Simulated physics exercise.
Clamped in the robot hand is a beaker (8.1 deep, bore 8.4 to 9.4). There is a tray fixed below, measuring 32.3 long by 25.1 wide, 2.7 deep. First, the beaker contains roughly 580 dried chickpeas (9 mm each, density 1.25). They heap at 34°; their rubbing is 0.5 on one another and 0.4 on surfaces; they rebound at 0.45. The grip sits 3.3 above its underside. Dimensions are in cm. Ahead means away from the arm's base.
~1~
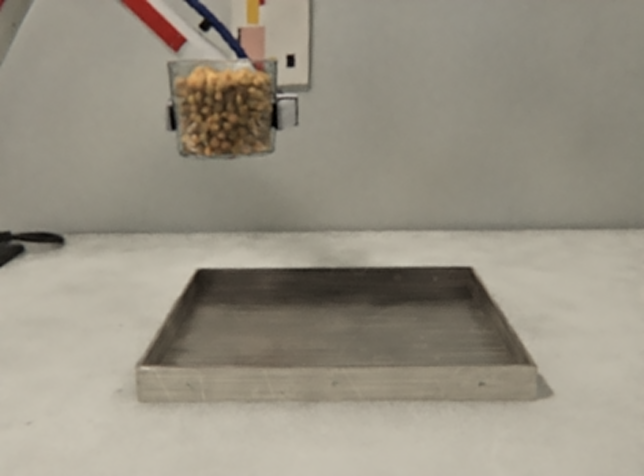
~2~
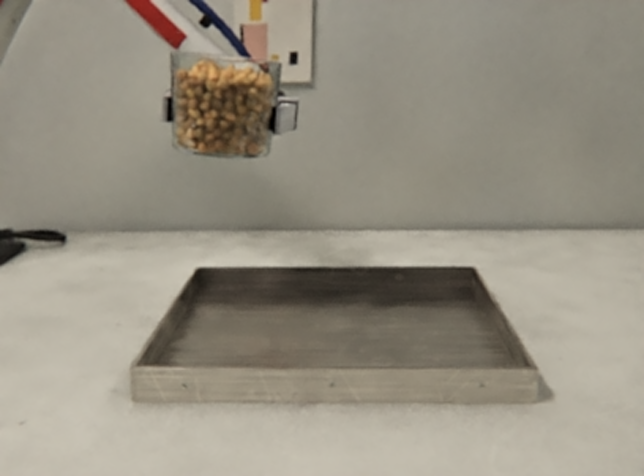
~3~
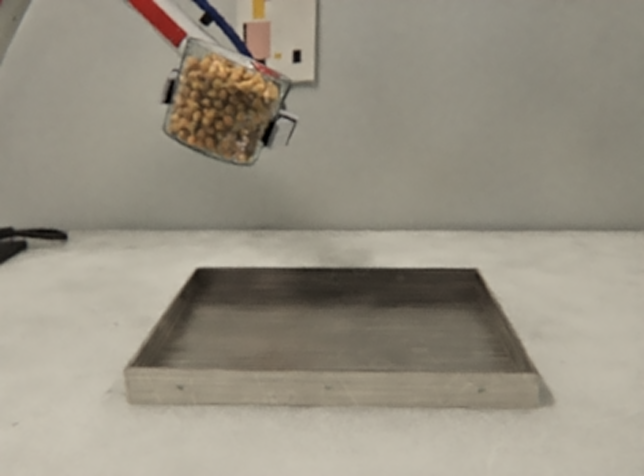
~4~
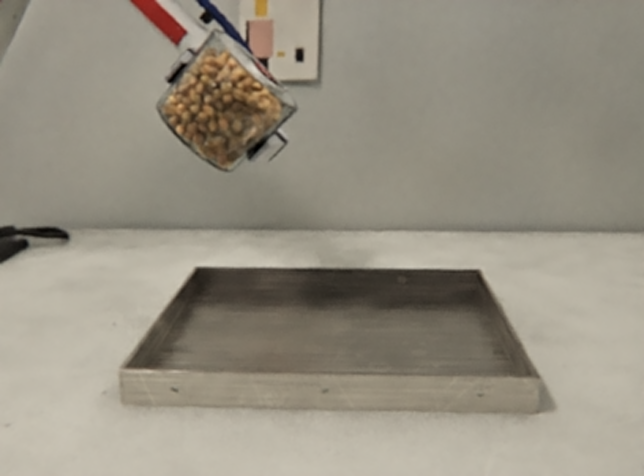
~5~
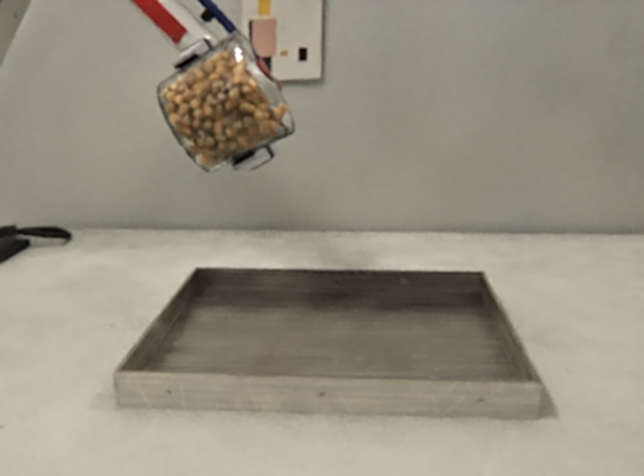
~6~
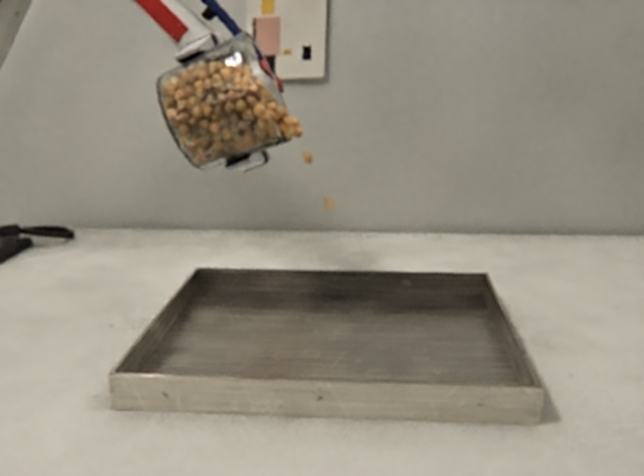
The video shows a robot hand holding a clear beaker full of dried chickpeas above an empty metal tray, gradually tilting it to the right until a couple of chickpeas leave the rim and drop through the air.
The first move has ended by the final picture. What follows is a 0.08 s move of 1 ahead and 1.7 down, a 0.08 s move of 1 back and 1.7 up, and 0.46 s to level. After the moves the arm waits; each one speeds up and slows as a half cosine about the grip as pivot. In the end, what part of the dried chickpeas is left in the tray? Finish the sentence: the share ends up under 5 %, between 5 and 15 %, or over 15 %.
The share ends up between 5 and 15 %.
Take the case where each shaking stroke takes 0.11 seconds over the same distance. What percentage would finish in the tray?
Then about 5 per cent.
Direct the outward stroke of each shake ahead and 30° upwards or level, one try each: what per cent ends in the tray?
Result: Approx. 30 % and 25 %, one try each.
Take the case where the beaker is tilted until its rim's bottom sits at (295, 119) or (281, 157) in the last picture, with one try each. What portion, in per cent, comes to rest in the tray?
Roughly 0 and 30 percent.
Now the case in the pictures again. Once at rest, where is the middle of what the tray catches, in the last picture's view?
It sits close to (387, 334).
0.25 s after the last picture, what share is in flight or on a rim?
My guess is some 5 in a hundred.
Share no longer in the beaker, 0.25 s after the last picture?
I'd say some 5 percent.
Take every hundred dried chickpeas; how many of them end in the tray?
Around 10 in a hundred.
Then, 0.25 s later, tilted 62° forward, highest piece 25 above the table; 533 in the beaker, 17 in the tray, 26 in flight or on a rim.
Then, 0.50 s later, tilted 11° forward, highest piece 27 above the table; 521 in the beaker, 51 in the tray, 4 in flight or on a rim.
Then, 0.82 s later, level, highest piece 27 above the table; 521 in the beaker, 55 in the tray.
Then, 1.87 s later, level, highest piece 27 above the table; 521 in the beaker, 55 in the tray.
At rest, 521 in the beaker, 55 in the tray. That is 10 % in the tray.
